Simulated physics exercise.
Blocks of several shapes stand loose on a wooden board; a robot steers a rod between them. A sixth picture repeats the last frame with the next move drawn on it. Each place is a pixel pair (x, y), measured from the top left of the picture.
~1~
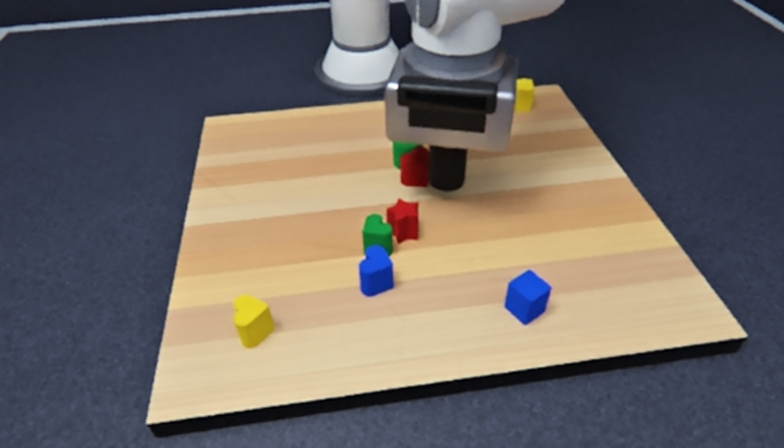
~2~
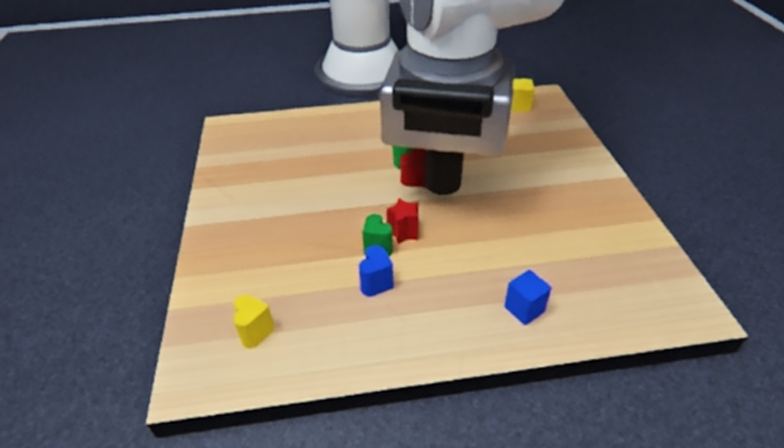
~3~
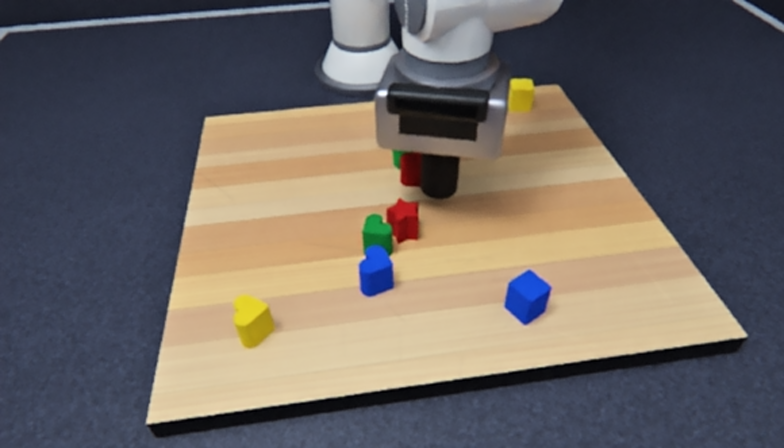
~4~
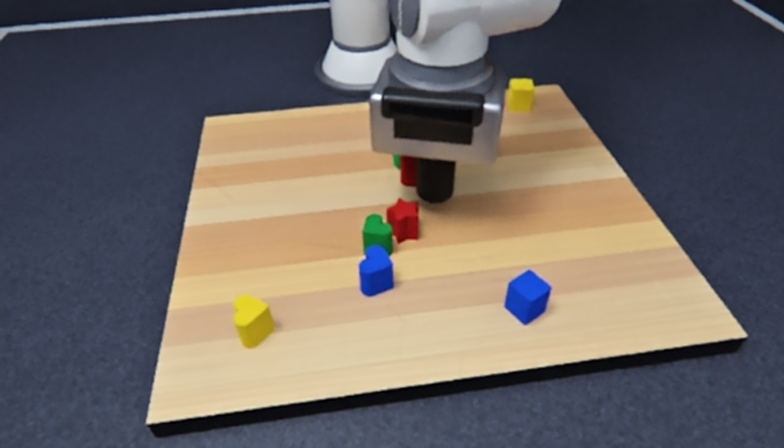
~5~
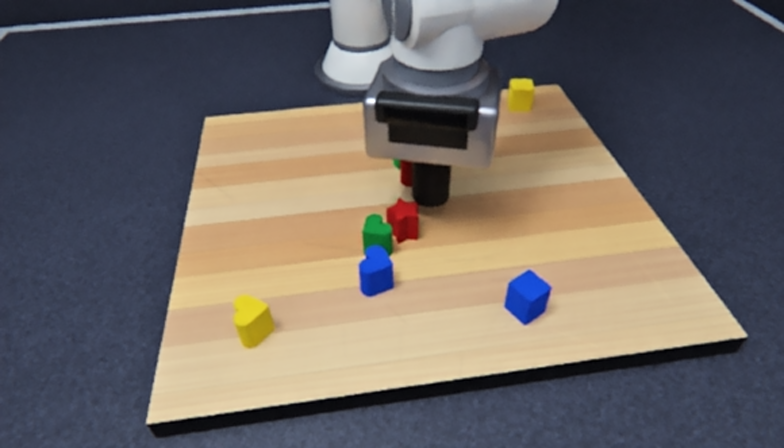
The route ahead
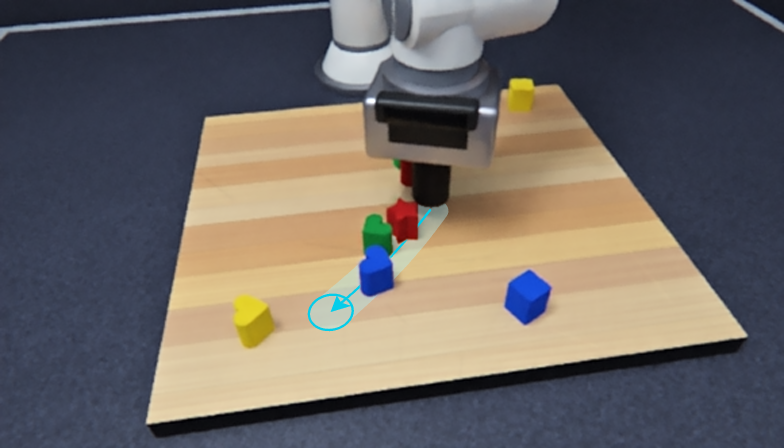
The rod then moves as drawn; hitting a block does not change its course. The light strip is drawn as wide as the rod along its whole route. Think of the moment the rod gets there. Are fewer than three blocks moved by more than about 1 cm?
No, it doesn't check out.
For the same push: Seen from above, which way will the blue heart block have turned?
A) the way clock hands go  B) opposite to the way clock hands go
Answer: B.
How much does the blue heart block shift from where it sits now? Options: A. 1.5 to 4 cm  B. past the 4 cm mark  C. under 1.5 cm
Option B.
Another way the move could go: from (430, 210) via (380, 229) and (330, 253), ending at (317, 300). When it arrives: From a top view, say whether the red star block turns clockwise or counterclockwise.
Counterclockwise from above.
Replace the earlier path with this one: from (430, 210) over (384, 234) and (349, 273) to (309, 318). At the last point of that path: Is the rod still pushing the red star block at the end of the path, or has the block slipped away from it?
It is still there in front.
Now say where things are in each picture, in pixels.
Lower end of the rod (446, 180), tops of blocks, blue heart block (375, 259), green heart block (376, 225), red star block (404, 209), red heart block (417, 156), in the first frame.
Rod (443, 184), blocks as before, in the second frame.
Rod (439, 188), blocks as before, in the third frame.
Rod (435, 192), blocks as before, in the fourth frame.
Rod (431, 196), blue heart block (375, 259), green heart block (376, 225), red star block (404, 209), red heart block hidden, in the fifth frame.
The drawn path runs from (430, 210) by way of (389, 258) to (331, 312).
On the path given first. One third of the way, rod (404, 227); green heart block (354, 240), turned 35° clockwise; red star block (379, 233), turned 30° clockwise.
Two thirds of the way, rod (370, 262); blue heart block (356, 282), turned 75° anticlockwise; green heart block (308, 261), turned 55° clockwise; red star block (336, 261), turned 50° clockwise.
At the end, rod (329, 298); blue heart block (338, 317), turned 95° anticlockwise; green heart block (274, 266), turned 95° clockwise; red star block (294, 279), turned 90° clockwise; red heart block not moved.
